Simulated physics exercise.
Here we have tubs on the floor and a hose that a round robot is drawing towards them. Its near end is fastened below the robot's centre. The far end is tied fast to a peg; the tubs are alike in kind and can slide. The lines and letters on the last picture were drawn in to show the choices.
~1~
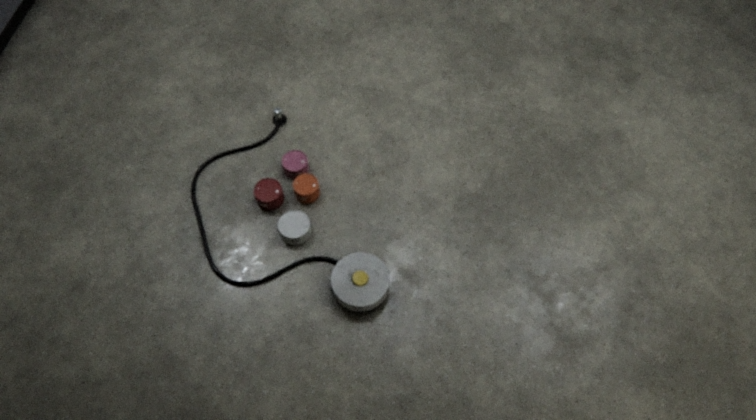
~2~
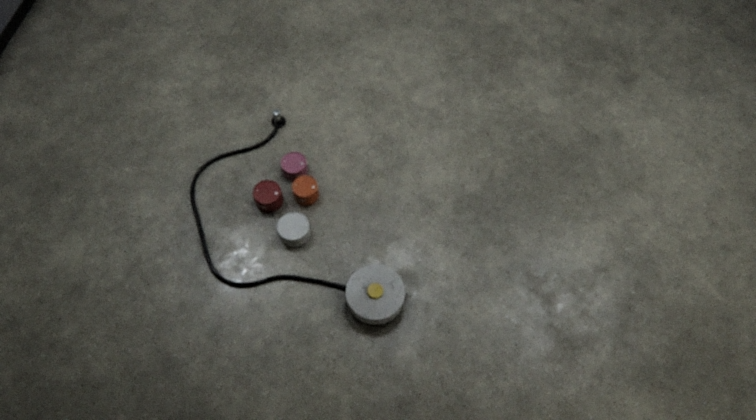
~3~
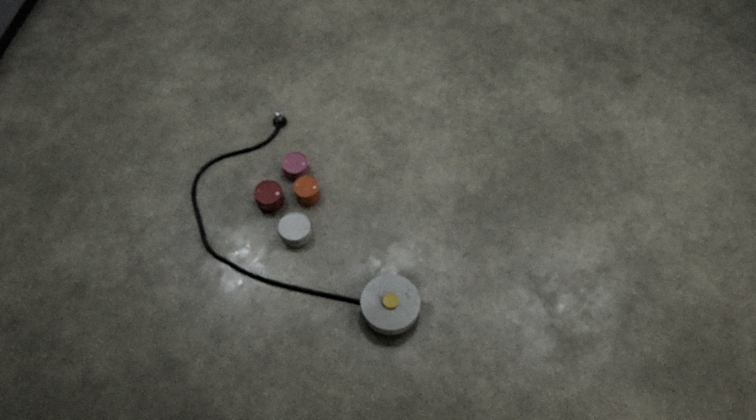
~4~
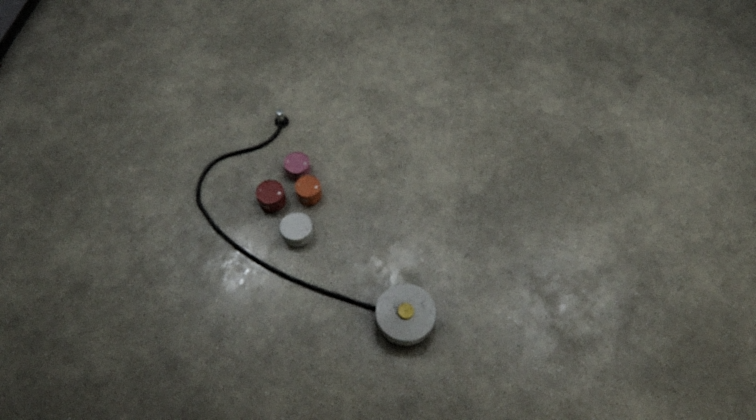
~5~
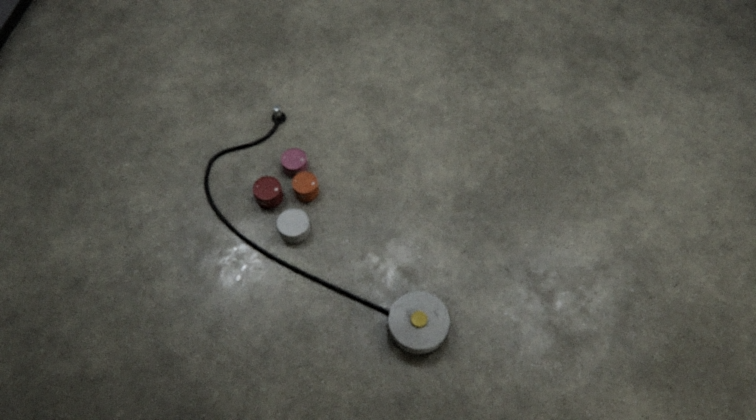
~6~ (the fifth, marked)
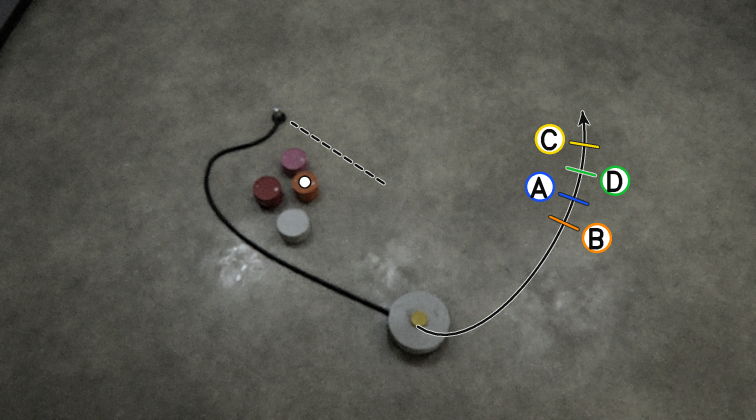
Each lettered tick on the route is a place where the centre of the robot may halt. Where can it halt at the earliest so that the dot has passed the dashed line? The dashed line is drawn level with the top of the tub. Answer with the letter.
The earliest such stop is C.
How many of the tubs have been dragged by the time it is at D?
Four.
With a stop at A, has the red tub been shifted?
By then, yes.
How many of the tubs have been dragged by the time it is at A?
Three.
On the marked copy, A at (574, 199); B at (564, 223); C at (584, 145); D at (581, 172); the dashed line at (336, 152); the route from (418, 327) via (555, 240) to (583, 112); the white dot at (305, 182).
Taking C. A third of the way, robot (519, 290); orange tub (306, 187).
Two thirds of the way, robot (570, 210); white tub (323, 199); orange tub (325, 174); red tub (300, 183).
When it is over, robot (587, 139); white tub (351, 174); orange tub (340, 152); red tub (323, 168); pink tub (308, 152); the dot on the orange tub is over the dashed line.
As for the rest, A leaves the dotted tub short, at (328, 168); B leaves the dotted tub short, at (323, 177); D leaves the dotted tub short, at (335, 160).
